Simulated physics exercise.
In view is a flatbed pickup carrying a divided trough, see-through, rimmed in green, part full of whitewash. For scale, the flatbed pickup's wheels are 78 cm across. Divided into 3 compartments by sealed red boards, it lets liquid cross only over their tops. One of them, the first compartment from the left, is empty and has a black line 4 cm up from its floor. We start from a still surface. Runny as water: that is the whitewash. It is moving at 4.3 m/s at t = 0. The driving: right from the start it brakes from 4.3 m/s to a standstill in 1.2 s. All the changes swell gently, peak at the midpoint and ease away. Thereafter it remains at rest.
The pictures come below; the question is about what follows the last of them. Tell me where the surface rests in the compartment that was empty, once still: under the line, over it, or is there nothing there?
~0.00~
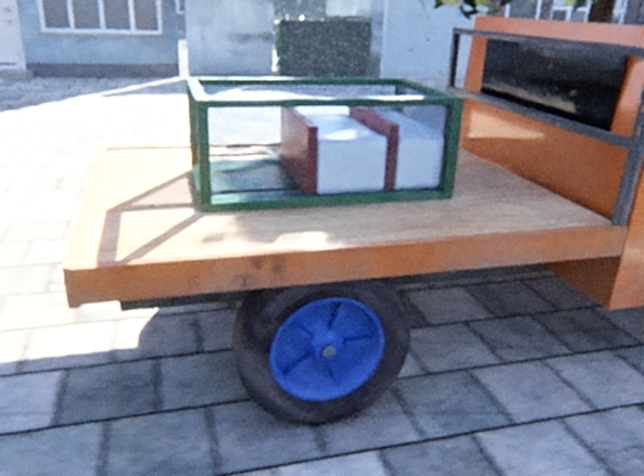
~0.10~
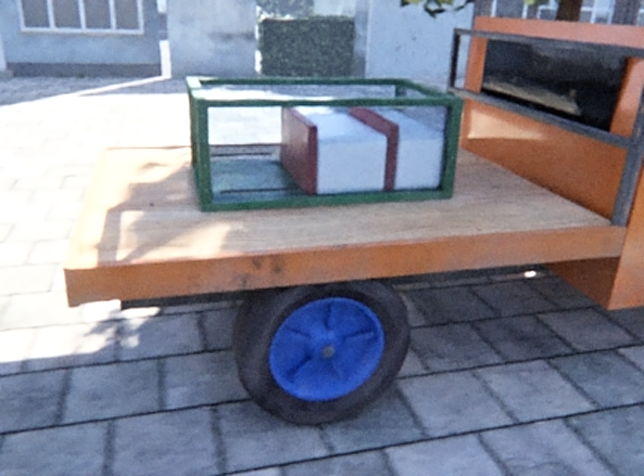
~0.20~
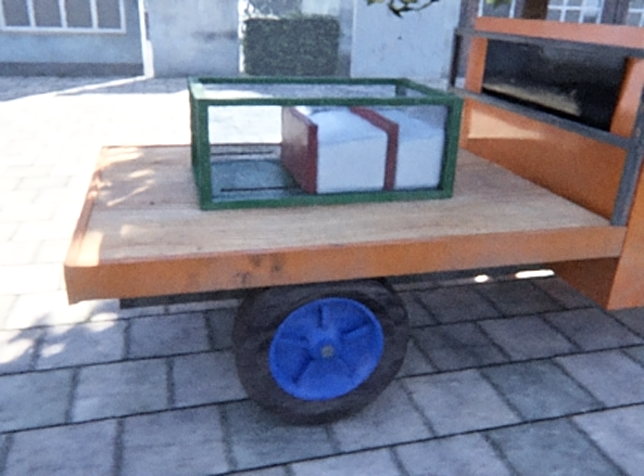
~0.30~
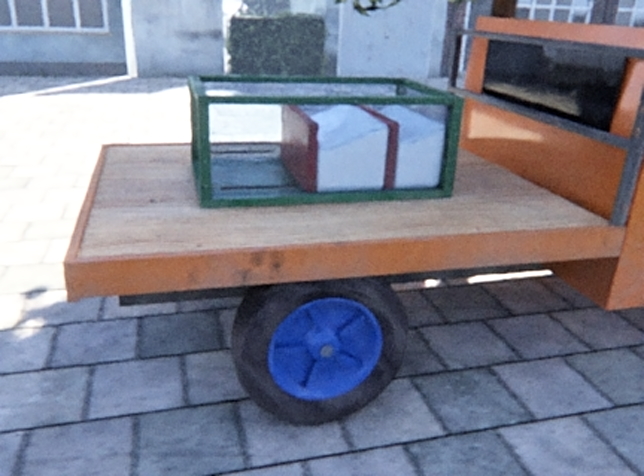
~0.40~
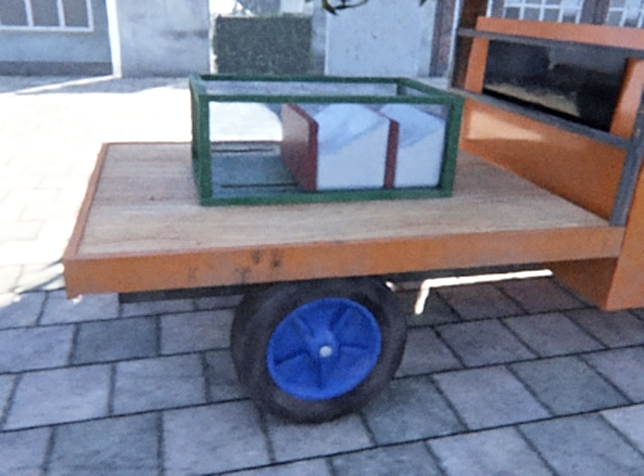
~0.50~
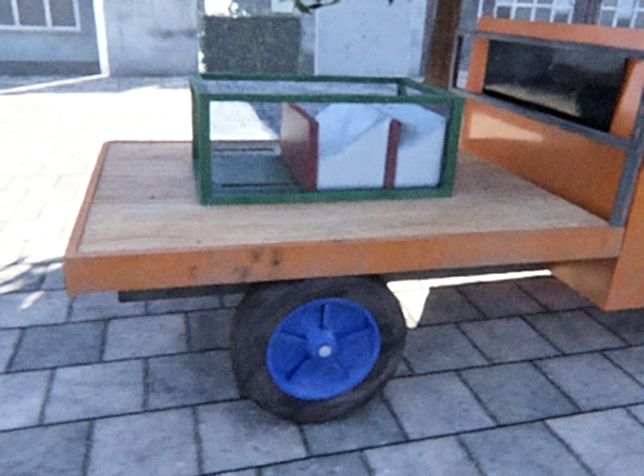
Nothing there.
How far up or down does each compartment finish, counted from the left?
In cm: 0, 3 down, 4 up.
After 0.90 s left to right it is 0, 25, 31 cm deep.
After 1.30 s left to right it is 0, 25, 31 cm deep.
After 1.80 s left to right it is 0, 25, 31 cm deep.
After 4.18 s left to right it is 0, 25, 31 cm deep.
